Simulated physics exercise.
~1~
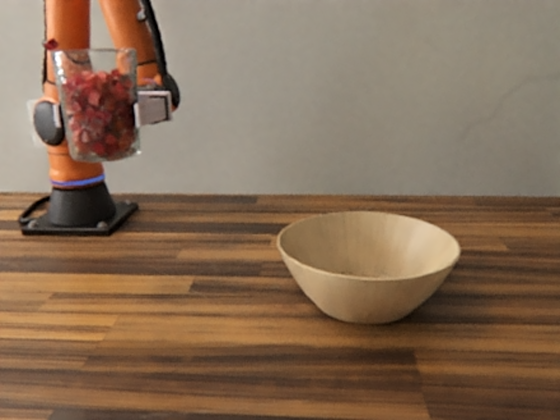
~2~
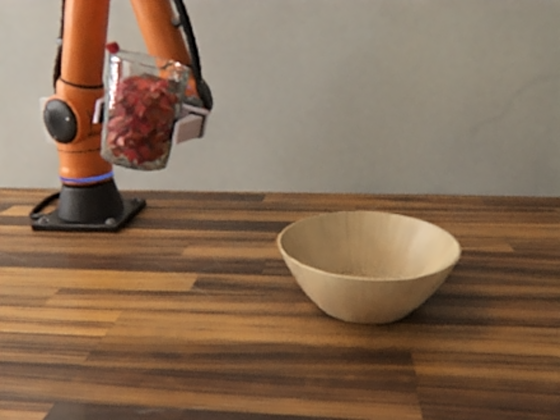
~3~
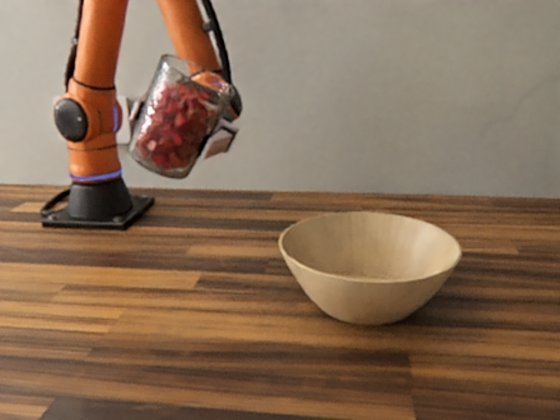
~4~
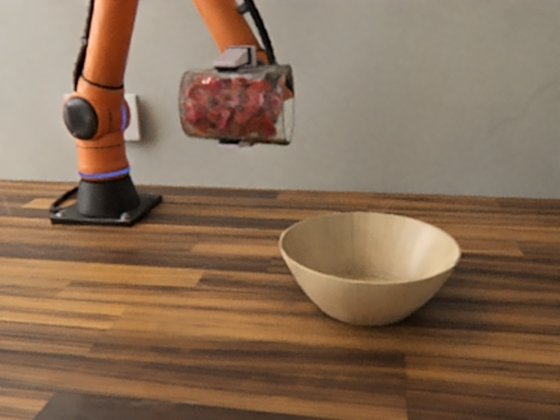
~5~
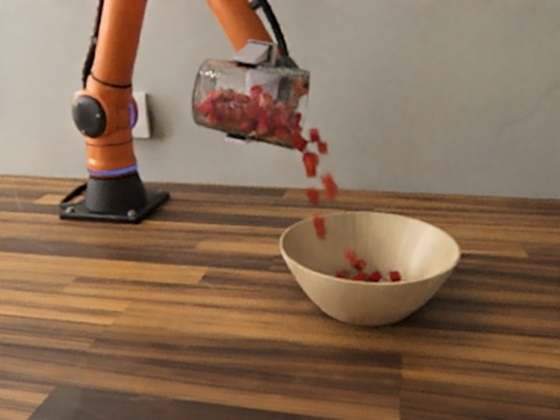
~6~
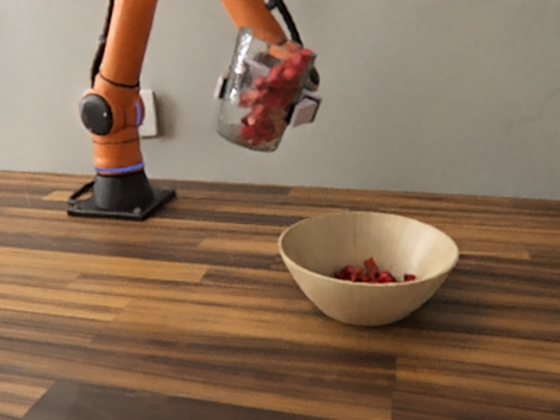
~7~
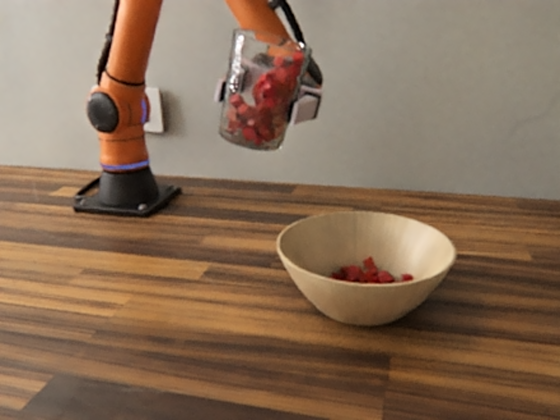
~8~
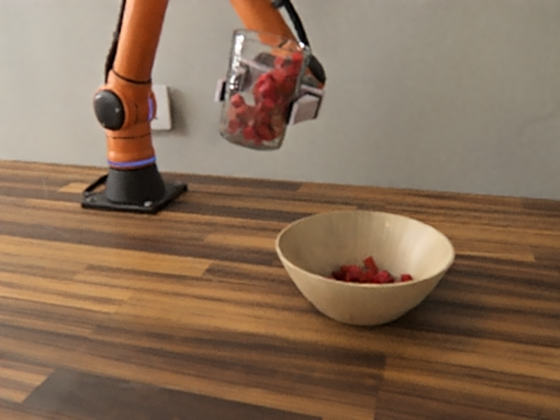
A robot arm tips a clear cup, spills some red pieces into a bowl, and stops.
